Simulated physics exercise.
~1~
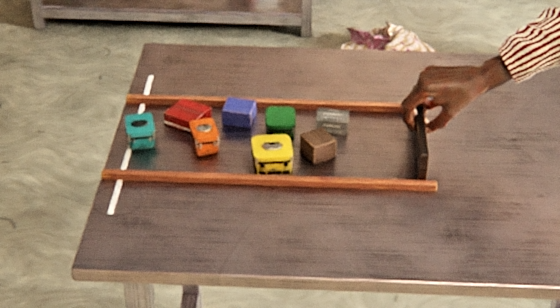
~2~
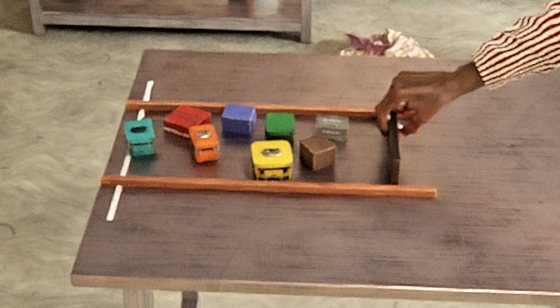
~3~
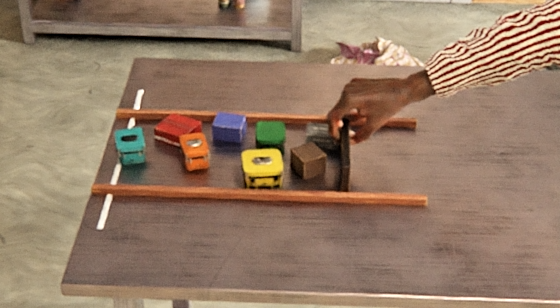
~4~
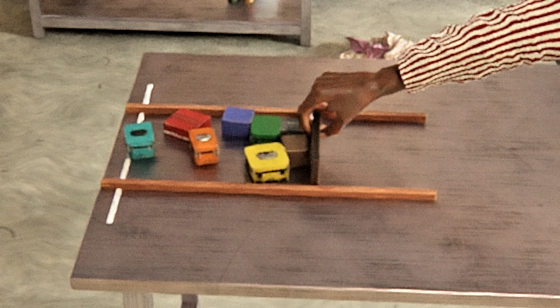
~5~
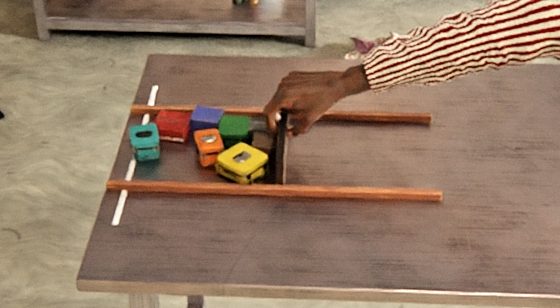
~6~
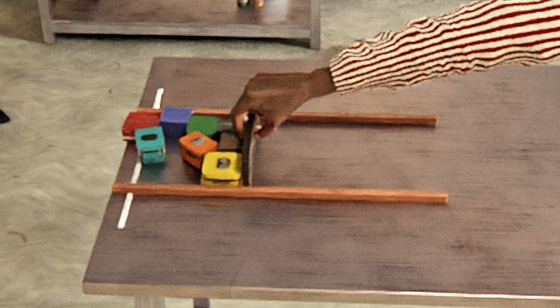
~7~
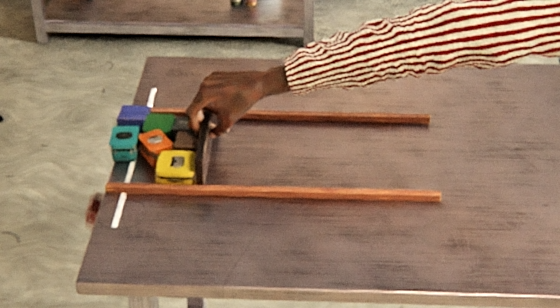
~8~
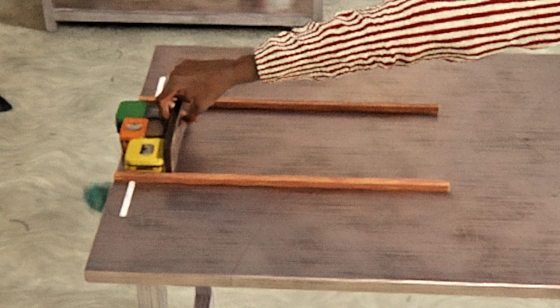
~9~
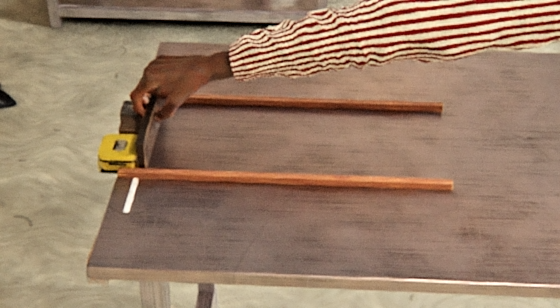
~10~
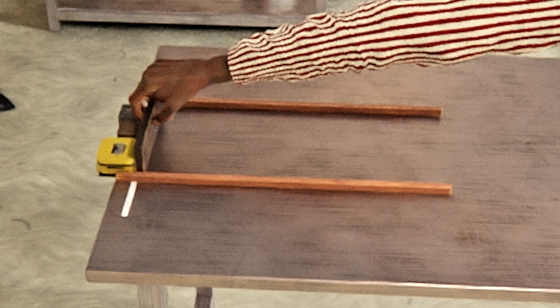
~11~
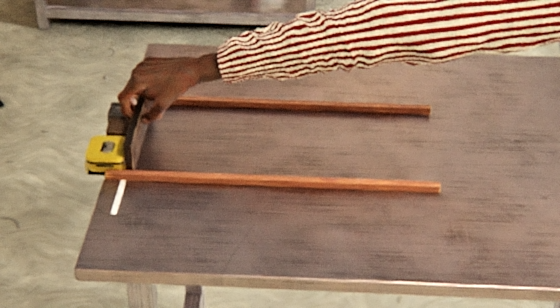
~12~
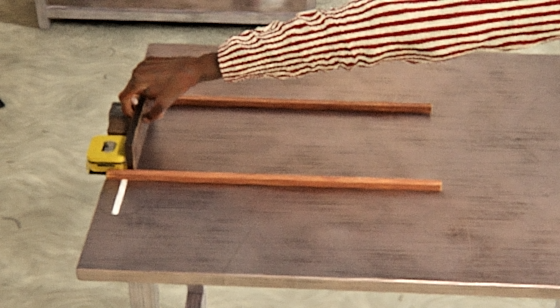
Hand pushing a board left between two rails, shoving small coloured blocks off the table's edge, the yellow one still perched there.
